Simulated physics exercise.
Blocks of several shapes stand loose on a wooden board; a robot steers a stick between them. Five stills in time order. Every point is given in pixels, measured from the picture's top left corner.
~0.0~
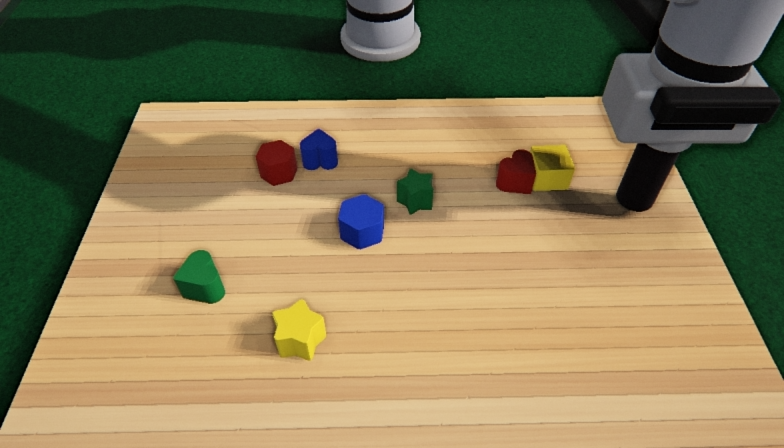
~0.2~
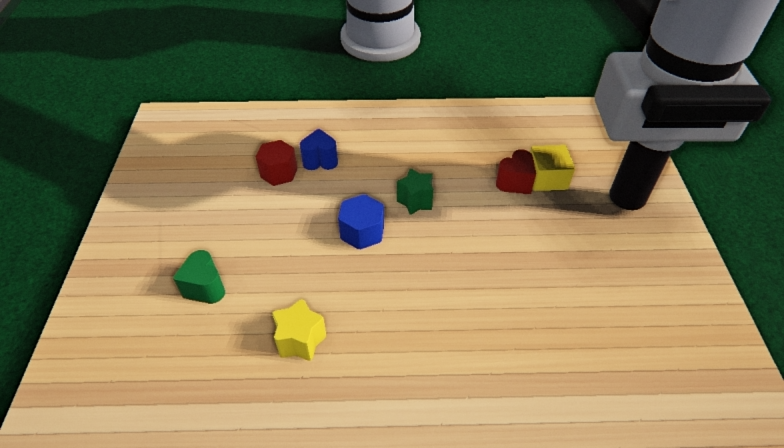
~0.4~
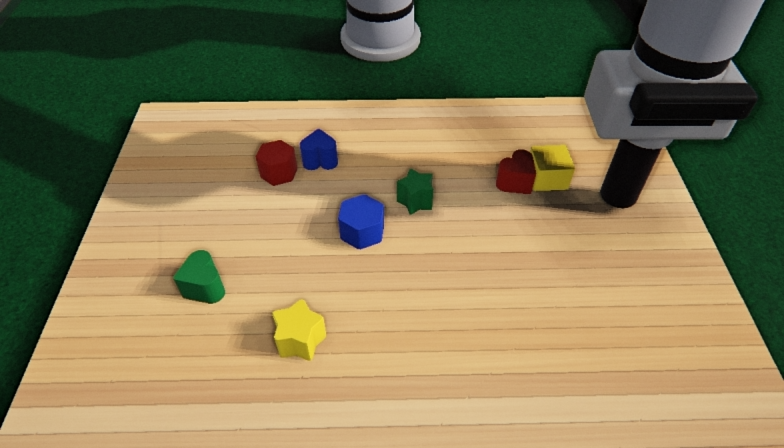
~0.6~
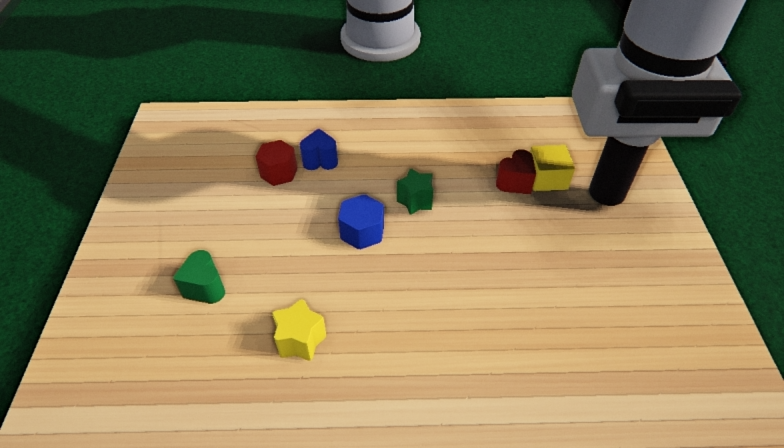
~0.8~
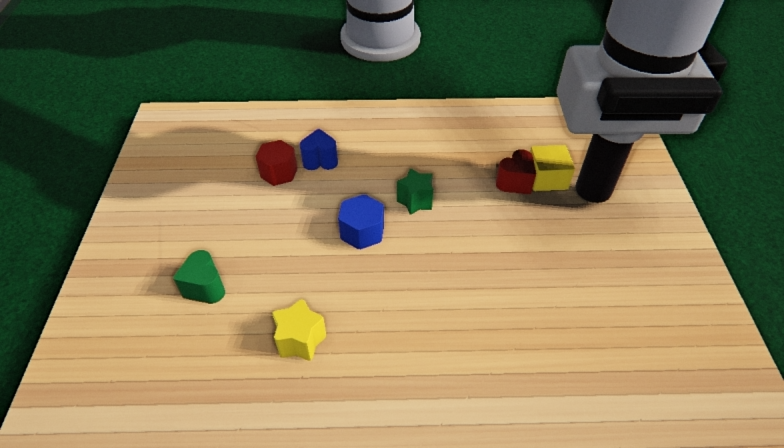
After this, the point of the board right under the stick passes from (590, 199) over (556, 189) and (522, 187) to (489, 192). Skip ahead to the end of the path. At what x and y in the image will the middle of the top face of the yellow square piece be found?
Just about (501, 141).
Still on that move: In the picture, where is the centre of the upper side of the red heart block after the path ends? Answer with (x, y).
Its top middle: (472, 151).
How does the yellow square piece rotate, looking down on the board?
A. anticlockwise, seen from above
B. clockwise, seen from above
B: Clockwise, seen from above.
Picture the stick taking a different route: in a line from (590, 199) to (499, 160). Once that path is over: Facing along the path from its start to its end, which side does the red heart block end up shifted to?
Left.
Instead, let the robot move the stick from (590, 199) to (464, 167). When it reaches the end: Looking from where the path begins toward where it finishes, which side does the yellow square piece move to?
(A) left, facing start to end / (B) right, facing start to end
I'll go with B - right, facing start to end.
What follows on the original path. One third of the way, stick at (558, 182); red heart block at (493, 155), turned 15° anticlockwise; yellow square piece at (526, 148).
Two thirds of the way, stick at (523, 180); red heart block at (472, 151), turned 30° anticlockwise; yellow square piece at (505, 142), turned 45° clockwise.
At the end, stick at (491, 185); green star block not moved; red heart block at (472, 151), turned 30° anticlockwise; yellow square piece at (501, 141), turned 65° clockwise.
